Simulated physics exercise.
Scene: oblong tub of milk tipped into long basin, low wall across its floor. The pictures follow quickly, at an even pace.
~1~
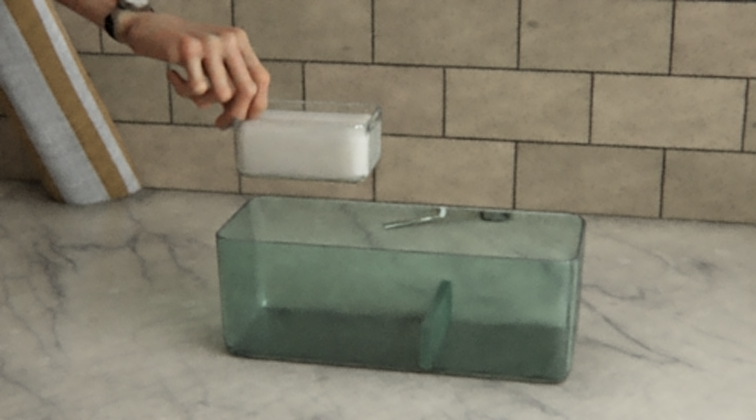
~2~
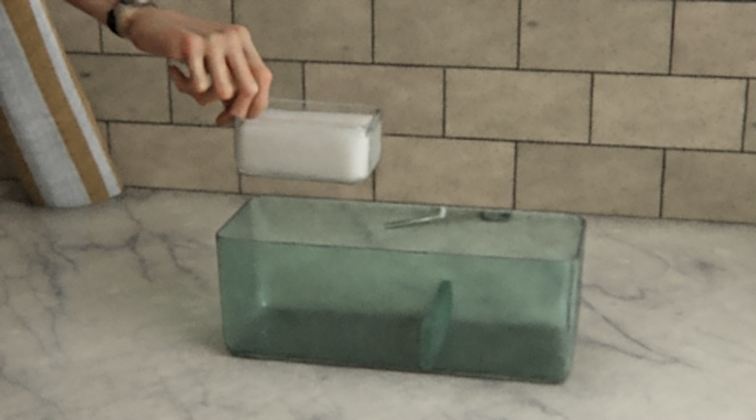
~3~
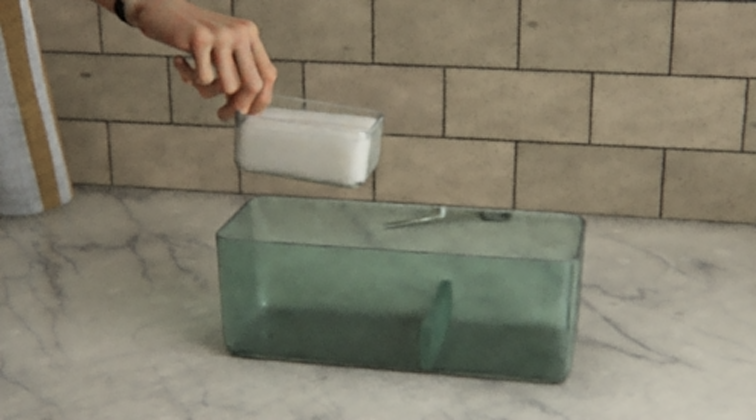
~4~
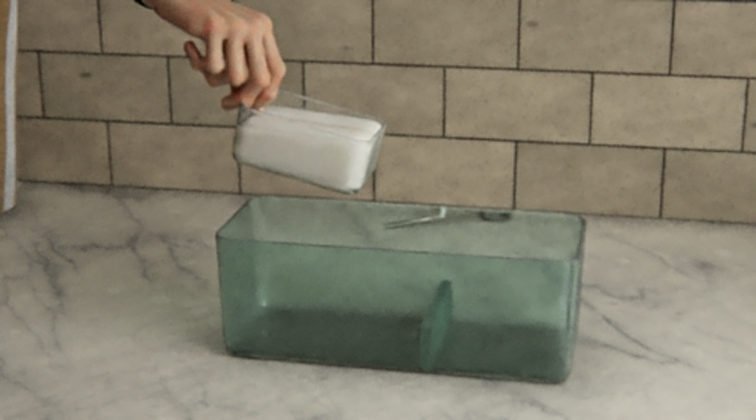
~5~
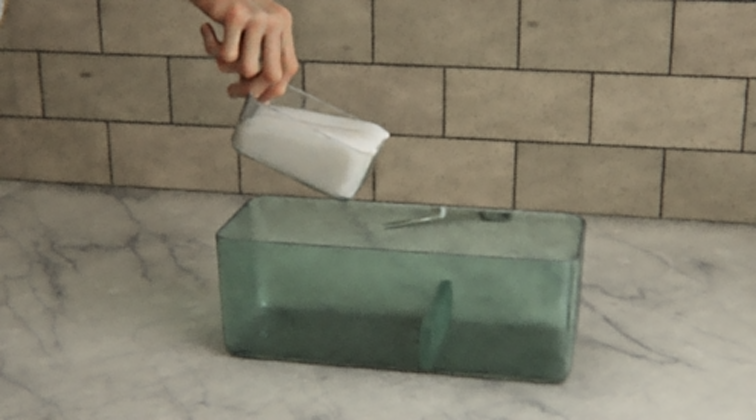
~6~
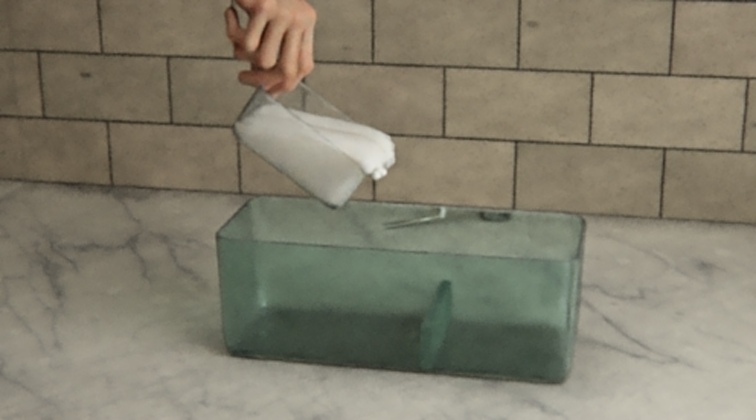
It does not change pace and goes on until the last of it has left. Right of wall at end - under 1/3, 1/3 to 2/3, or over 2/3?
Short answer, the right side fails to reach a third.
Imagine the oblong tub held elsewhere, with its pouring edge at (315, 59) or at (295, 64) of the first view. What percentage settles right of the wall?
It would come to near 5 per cent, and then near 5 per cent.
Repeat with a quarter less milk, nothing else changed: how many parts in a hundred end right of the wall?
Close to 5 per cent, more or less.
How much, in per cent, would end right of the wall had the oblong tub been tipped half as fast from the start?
It comes to 50 per cent or so.
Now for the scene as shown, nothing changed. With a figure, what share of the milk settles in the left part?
Around 75 percent.
A moment on, the oblong tub is tipped right over and 8 per cent is still to pour, 61 is left of the wall and 20 right of it.
Next, the oblong tub is tipped right over and 0 per cent is still to pour, 76 is left of the wall and 21 right of it.
Then the oblong tub is tipped right over and 0 per cent is still to pour, 74 is left of the wall and 21 right of it.
Later the oblong tub is tipped right over and 0 per cent is still to pour, 74 is left of the wall and 22 right of it.
Finally, 74 per cent lies left of the wall, 22 right of it and 5 outside.
